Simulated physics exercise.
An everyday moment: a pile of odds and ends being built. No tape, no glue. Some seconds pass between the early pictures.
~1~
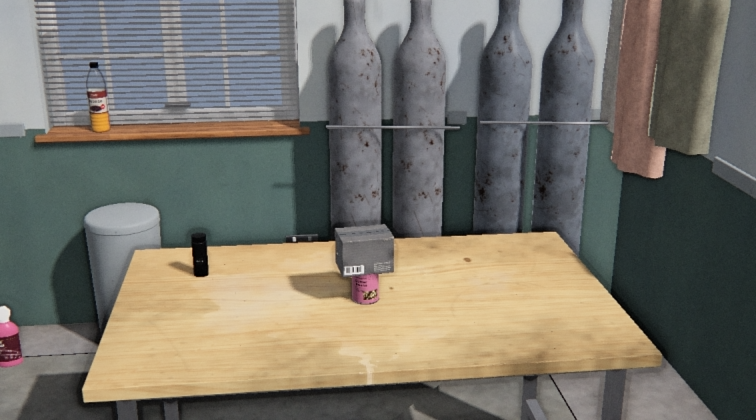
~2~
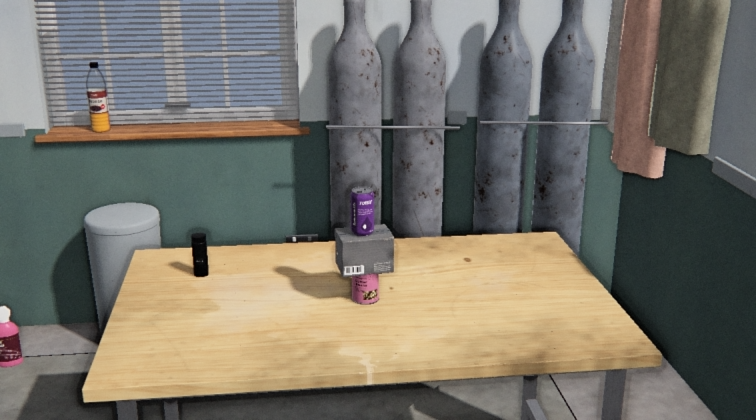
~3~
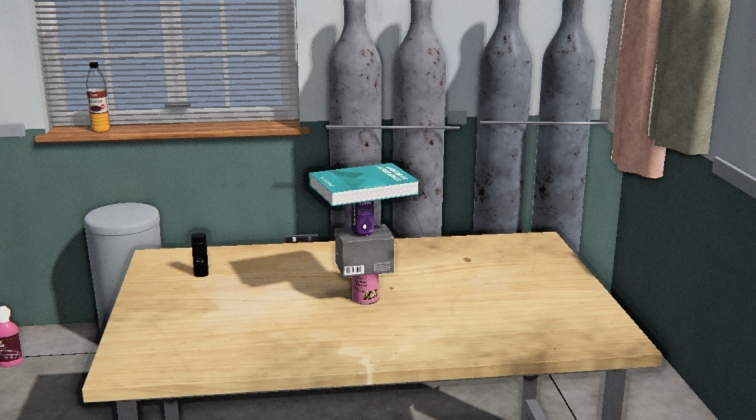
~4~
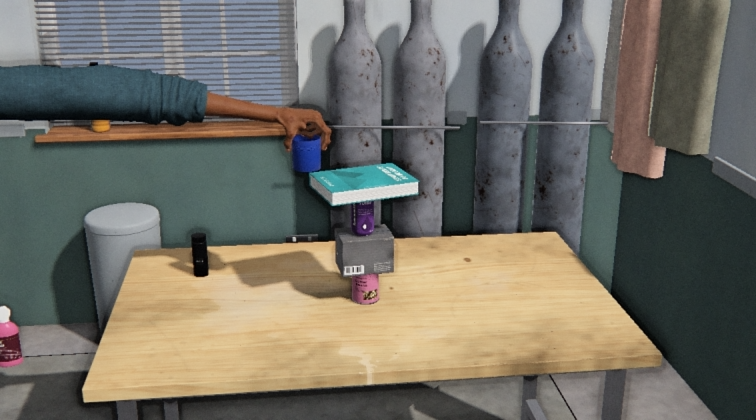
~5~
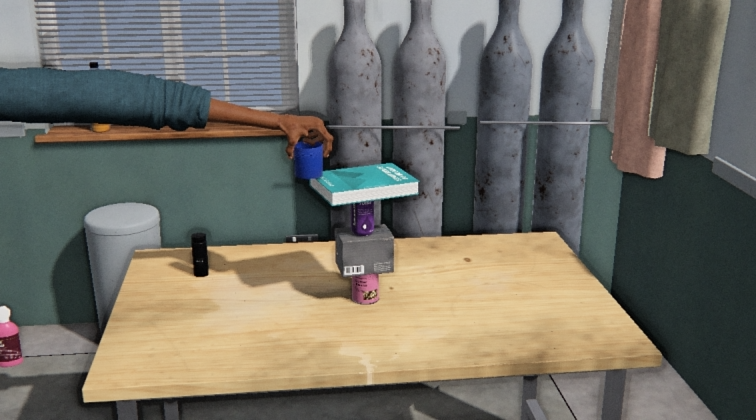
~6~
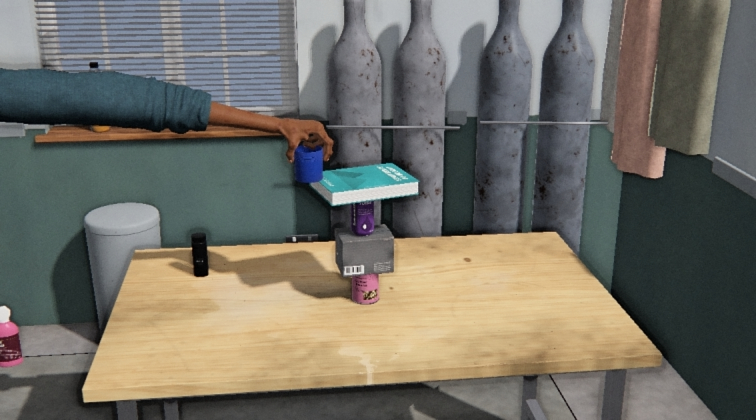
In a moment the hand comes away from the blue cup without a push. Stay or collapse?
The pile gives way.
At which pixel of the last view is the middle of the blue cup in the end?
Near (267, 297).
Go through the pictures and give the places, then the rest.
In the first frame, the last thing is not in view yet.
In the second frame, the last thing is not in view yet; pink pot (366, 284).
In the third frame, the last thing is not in view yet; black shaker (200, 255).
In the fourth frame, coming down; blue cup (307, 153); turquoise book (363, 183).
In the fifth frame, coming down; blue cup (309, 160); grey box (364, 250).
In the sixth frame, in place under the hand; blue cup (309, 164); purple can (362, 212).
Then, 0.40 s after the last picture, blue cup now fallen.
Then, 0.50 s after the last picture, things are still on the move.
At rest, fallen, blue cup; the other 5 in place. Seen from the same camera at the end, blue cup near (267, 297). The pile loses its balance.
